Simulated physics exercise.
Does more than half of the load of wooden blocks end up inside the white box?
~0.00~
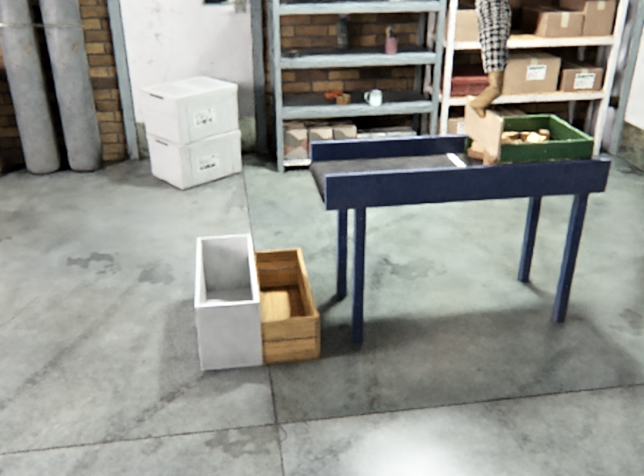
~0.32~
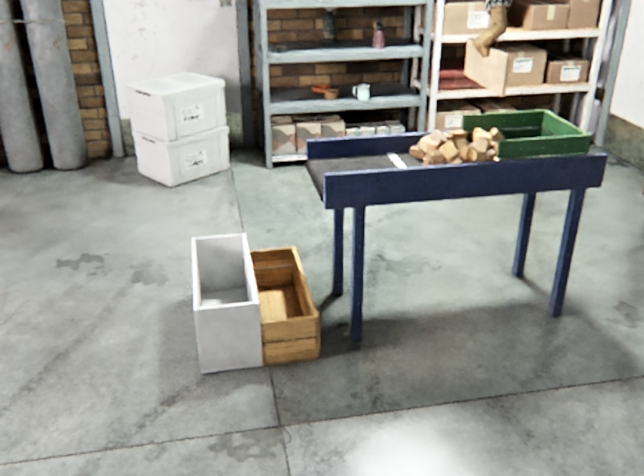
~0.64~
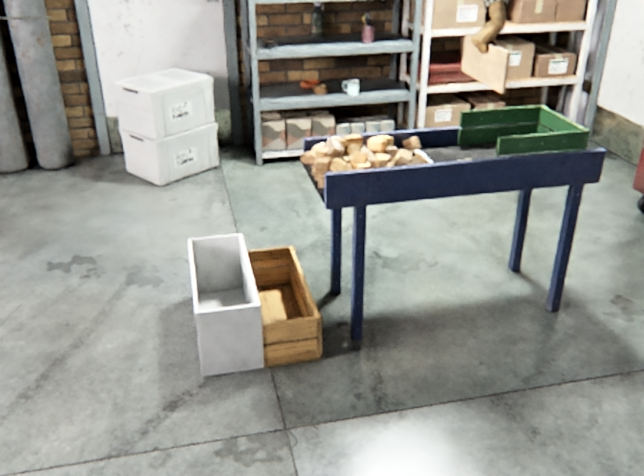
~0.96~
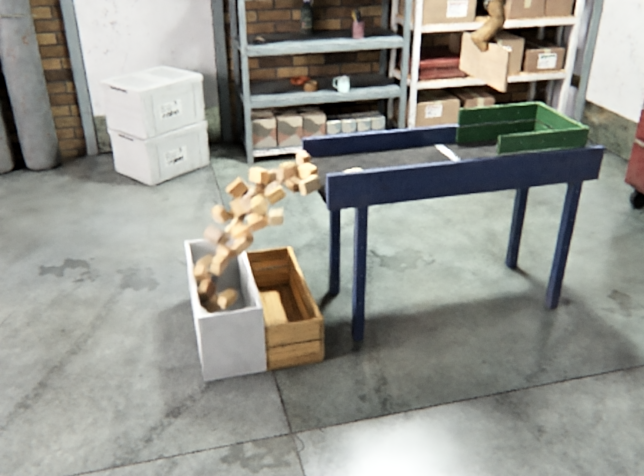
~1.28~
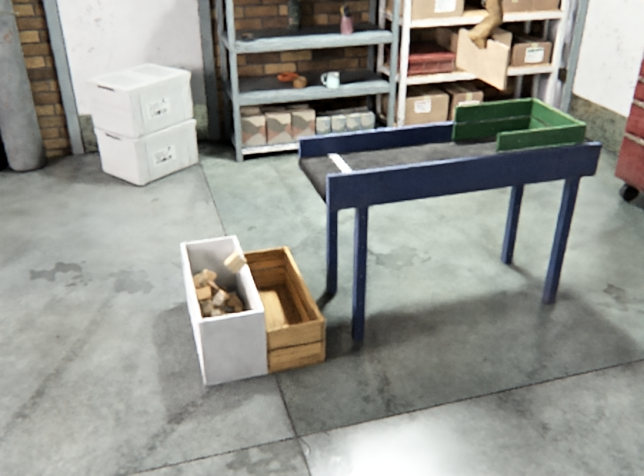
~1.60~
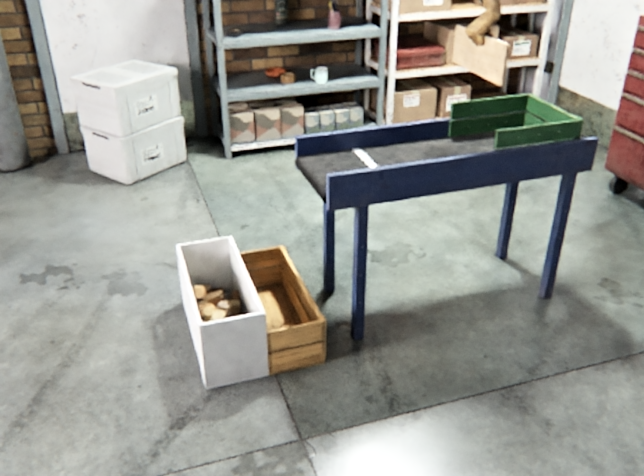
Yes, well over half of the blocks finish in the white box. They fly past the wooden tub, which is left empty, and settle in a pile inside the box.
